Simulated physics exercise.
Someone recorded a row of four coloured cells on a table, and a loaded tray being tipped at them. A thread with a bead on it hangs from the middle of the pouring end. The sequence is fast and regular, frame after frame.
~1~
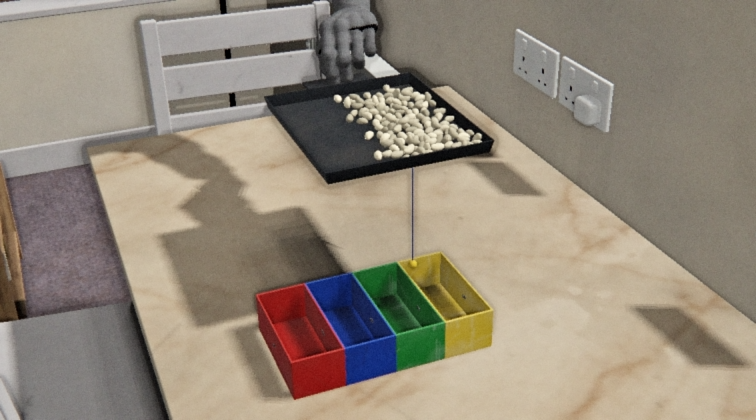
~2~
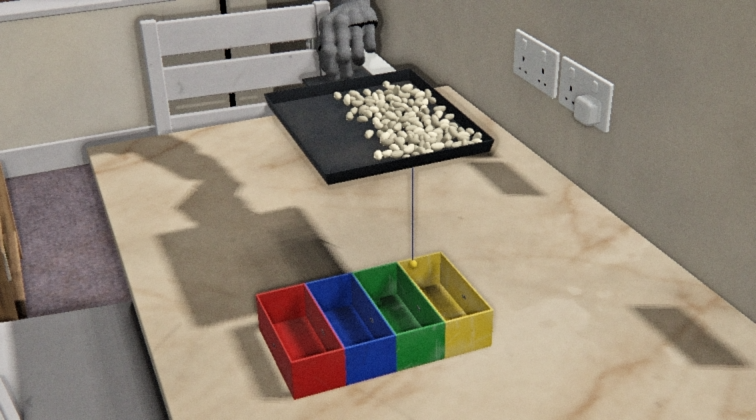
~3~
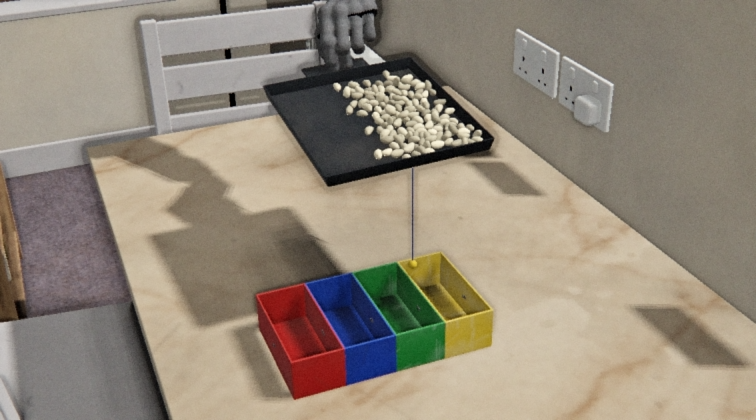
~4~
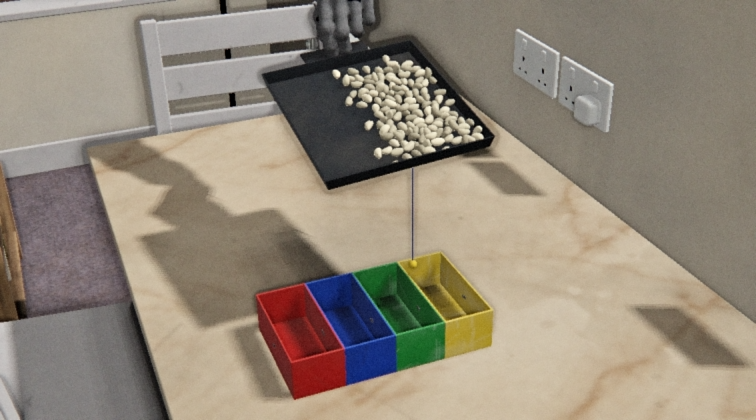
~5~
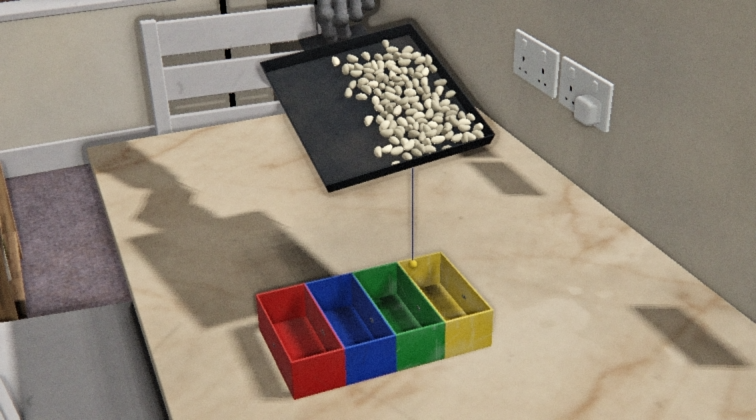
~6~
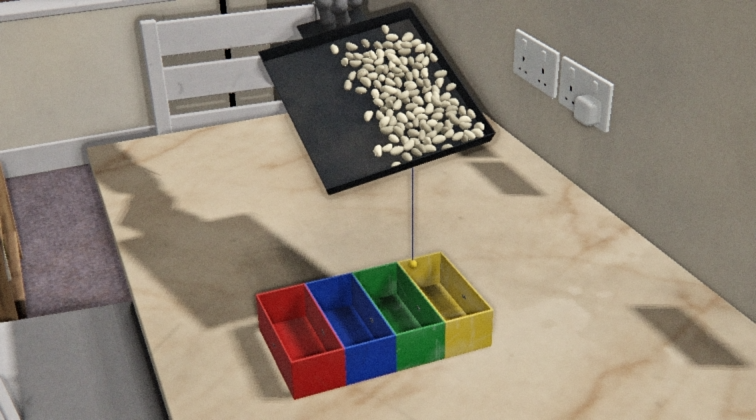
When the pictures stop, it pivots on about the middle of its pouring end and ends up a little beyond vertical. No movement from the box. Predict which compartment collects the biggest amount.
Biggest amount: The blue compartment.
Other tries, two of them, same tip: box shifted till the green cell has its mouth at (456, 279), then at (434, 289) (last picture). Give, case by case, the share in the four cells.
About 80% and about 100%.
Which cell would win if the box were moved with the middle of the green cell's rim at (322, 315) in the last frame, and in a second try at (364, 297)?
So the first one goes to the cell in yellow and the second to the cell in green.
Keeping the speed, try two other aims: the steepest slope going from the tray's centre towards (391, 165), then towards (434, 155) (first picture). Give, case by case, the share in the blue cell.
In order: About 40, then 0 percent.
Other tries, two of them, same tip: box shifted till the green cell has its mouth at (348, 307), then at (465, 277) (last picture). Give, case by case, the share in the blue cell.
Roughly 10 per cent, then roughly 20 per cent.
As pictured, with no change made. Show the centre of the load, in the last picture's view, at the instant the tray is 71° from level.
Around (382, 147).
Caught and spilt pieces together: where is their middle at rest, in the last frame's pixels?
Resting centre, last picture - approx. (362, 338).
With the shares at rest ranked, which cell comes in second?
The answer is the cell in green.
Shortly afterwards, tray tipped steeply; all but a few on the tray; a little falling or outside the box.
Next, tray tipped past a quarter turn; only a few on the tray; near a third in the blue cell; a little in the green cell; a little in the red cell; only a few in the yellow cell; near a quarter falling or outside the box.
Some moments later, tray tipped past a quarter turn; near half in the blue cell; near a quarter in the green cell; a little in the red cell; a little in the yellow cell; only a few falling or outside the box.
In the end, tray tipped past a quarter turn; near half in the blue cell; near a quarter in the green cell; a little in the red cell; a little in the yellow cell; only a few outside the box.
